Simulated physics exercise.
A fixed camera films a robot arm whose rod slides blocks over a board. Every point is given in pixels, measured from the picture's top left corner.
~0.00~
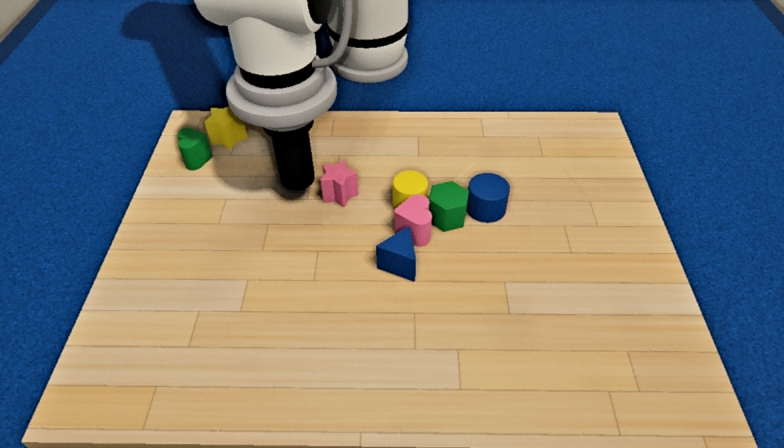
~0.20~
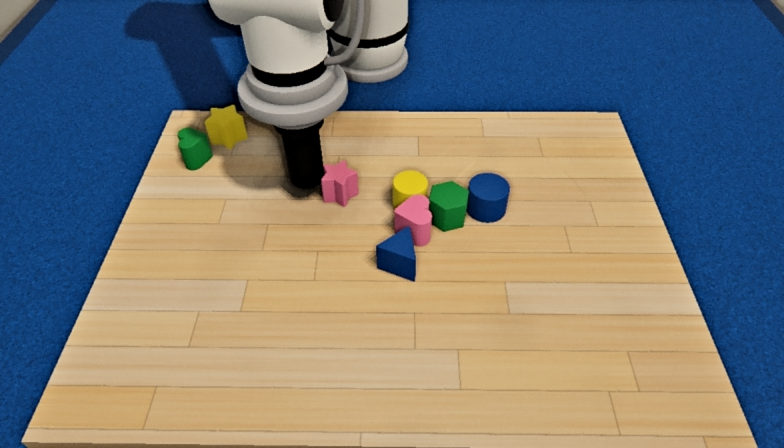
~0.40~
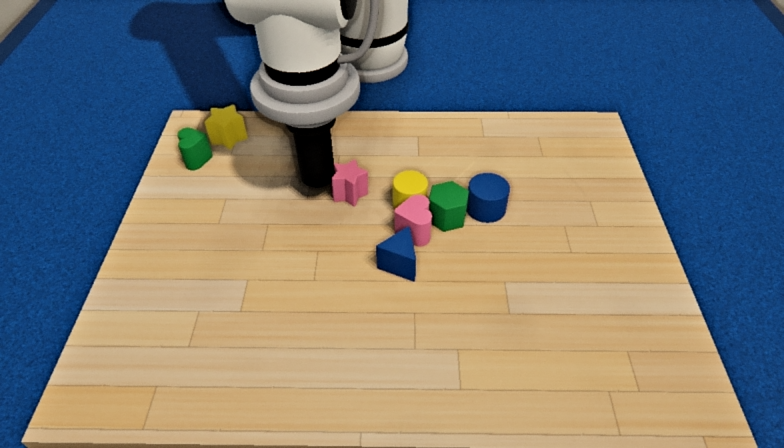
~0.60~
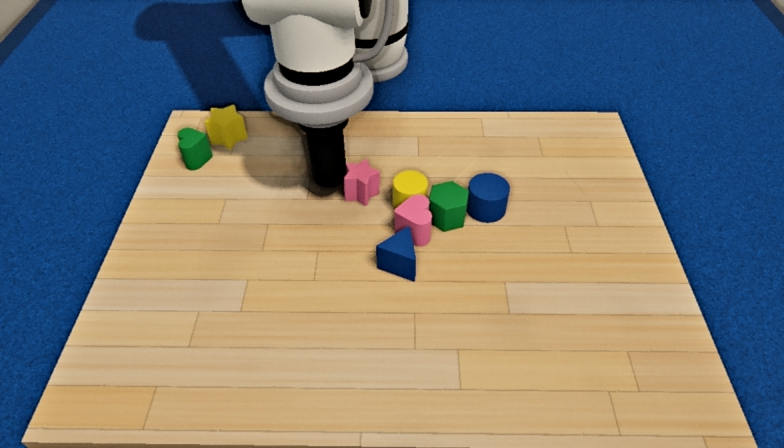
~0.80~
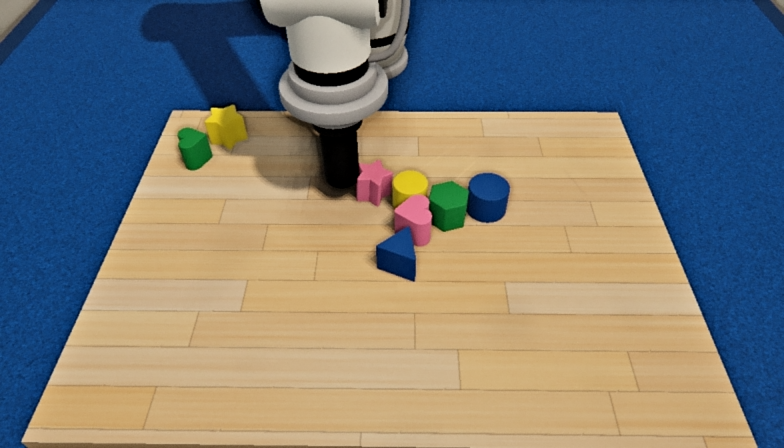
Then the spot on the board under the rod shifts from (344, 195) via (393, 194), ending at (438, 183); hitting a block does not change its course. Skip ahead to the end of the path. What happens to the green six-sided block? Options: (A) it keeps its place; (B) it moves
B (it moves)
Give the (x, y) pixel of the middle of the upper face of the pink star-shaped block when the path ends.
Its top middle: (470, 157).
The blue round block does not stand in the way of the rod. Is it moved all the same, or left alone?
The blue round block will be pushed away from where it stands.
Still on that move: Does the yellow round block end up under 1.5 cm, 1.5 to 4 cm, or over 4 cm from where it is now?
Covers over 4 cm.
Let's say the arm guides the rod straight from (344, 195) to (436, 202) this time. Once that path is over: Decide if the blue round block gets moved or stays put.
Once the path ends, it is somewhere new.
What follows on the original path. One third of the way, rod at (376, 178); pink star-shaped block at (407, 169); yellow round block at (434, 180); green six-sided block at (463, 197), turned 30° clockwise; blue round block at (499, 187).
Two thirds of the way, rod at (411, 175); pink star-shaped block at (441, 166); yellow round block at (469, 180); green six-sided block at (483, 204), turned 70° clockwise; blue round block at (515, 189).
At the end, rod at (440, 166); pink star-shaped block at (470, 157); yellow round block at (492, 178); green six-sided block at (484, 205), turned 70° clockwise; blue round block at (527, 193).
